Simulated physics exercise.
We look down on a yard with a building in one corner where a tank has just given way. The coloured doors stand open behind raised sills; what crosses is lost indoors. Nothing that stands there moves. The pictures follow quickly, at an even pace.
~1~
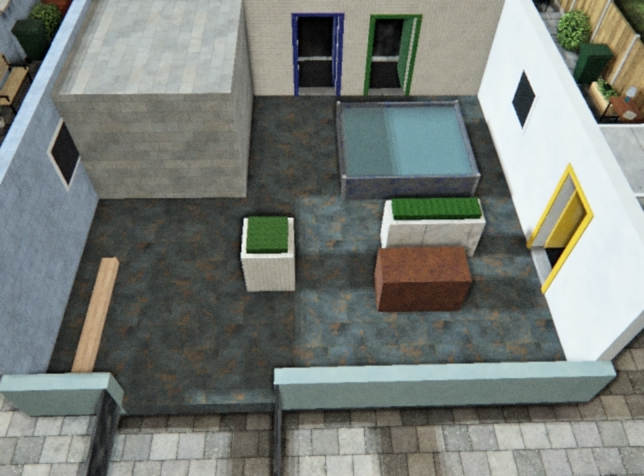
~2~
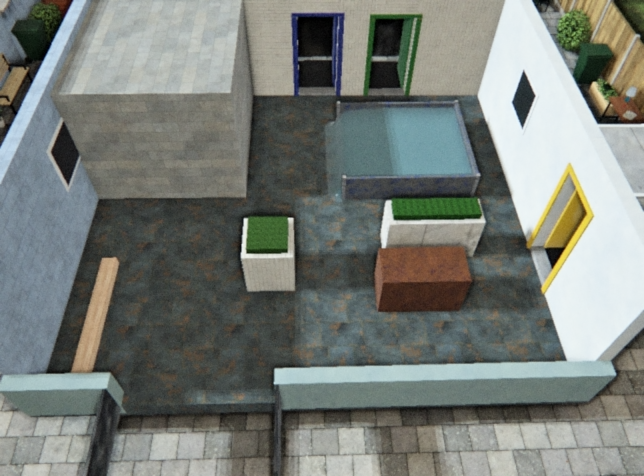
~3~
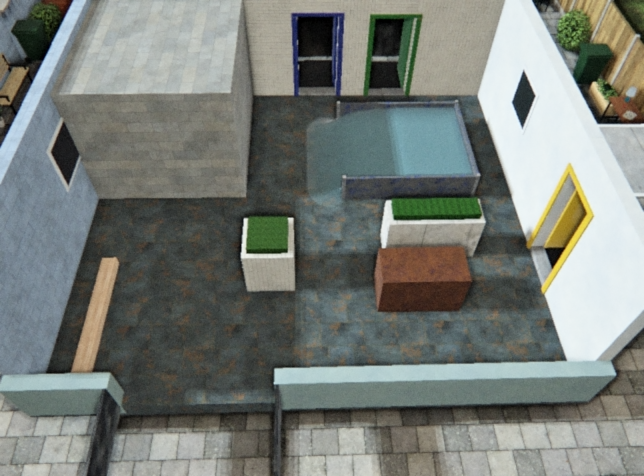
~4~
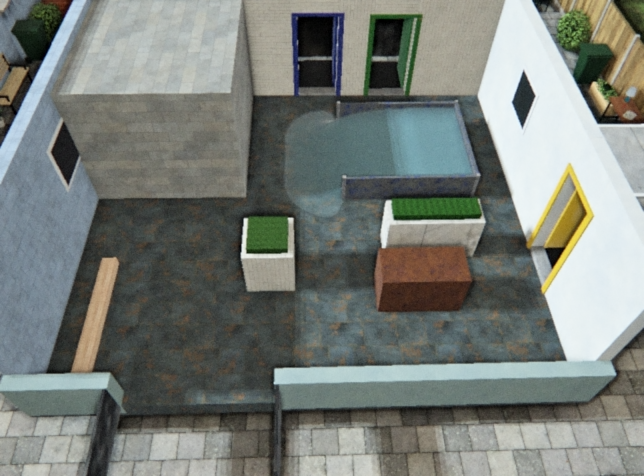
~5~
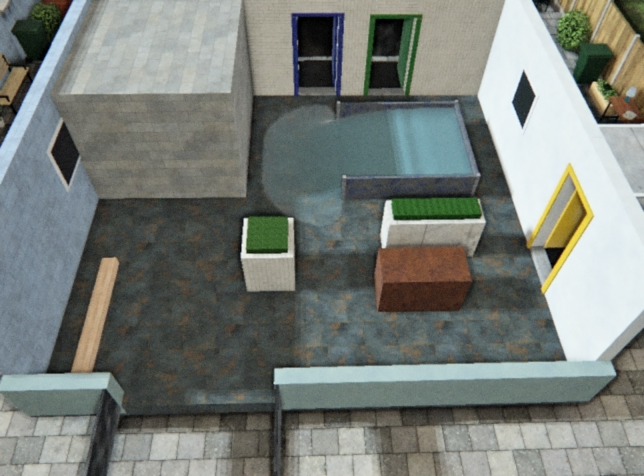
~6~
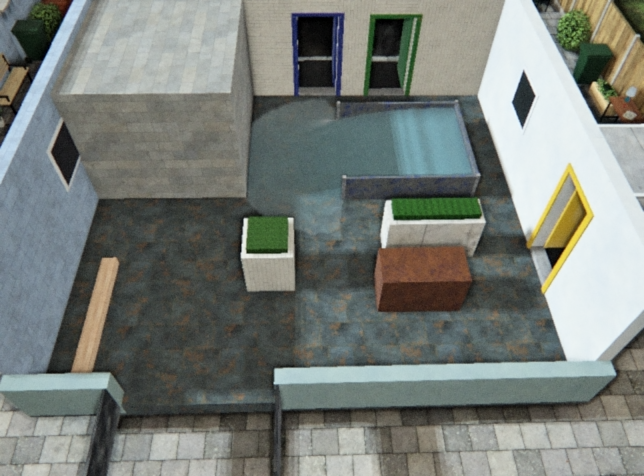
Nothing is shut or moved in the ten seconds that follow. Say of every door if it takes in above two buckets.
In the end: The blue door takes more than that; the yellow door stays under that; the green door takes more than that.
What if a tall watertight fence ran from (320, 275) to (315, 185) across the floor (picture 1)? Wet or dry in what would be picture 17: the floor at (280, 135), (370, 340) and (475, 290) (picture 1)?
One after the other: Awash, wet, free of water.
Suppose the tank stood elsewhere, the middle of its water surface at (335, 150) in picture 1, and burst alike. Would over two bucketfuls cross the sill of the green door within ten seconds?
In short: The green one is under.
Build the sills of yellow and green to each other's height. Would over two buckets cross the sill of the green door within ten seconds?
Then: Green door takes less.
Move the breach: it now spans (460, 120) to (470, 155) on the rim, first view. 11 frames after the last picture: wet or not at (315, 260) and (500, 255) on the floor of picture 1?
As listed: Clear, covered.
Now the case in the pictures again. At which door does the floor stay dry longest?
The yellow door.
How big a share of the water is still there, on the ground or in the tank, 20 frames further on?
Close to 100 %.
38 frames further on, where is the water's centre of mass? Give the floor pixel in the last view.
At about (333, 183).
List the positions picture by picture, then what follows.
The first frame shows the water tank at (404, 140) is whole and still.
In the second frame, water pours out at (342, 154) and has run to (331, 124).
In the third frame, the front is at (318, 121), out from the gap at (342, 155).
In the fourth frame, water pours out at (342, 155) and has run to (313, 114).
In the fifth frame, the front is at a hidden place, out from the gap at (342, 155).
In the sixth frame, water pours out at (342, 155) and has run to (253, 126).
A moment on, water covers 20 % of the floor; the blue door wet at the sill, nothing in, the yellow door not reached, the green door not reached.
Next, water covers 25 % of the floor; the blue door wet at the sill, nothing in, the yellow door not reached, the green door not reached.
Then, water covers 50 % of the floor; the blue door over two buckets in, the yellow door not reached, the green door wet at the sill, nothing in.
Later, water covers 75 % of the floor; the blue door far over two buckets in, the yellow door wet at the sill, nothing in, the green door under two buckets in.
In the end, water covers 95 % of the floor; the blue door far over two buckets in, the yellow door wet at the sill, nothing in, the green door over two buckets in.
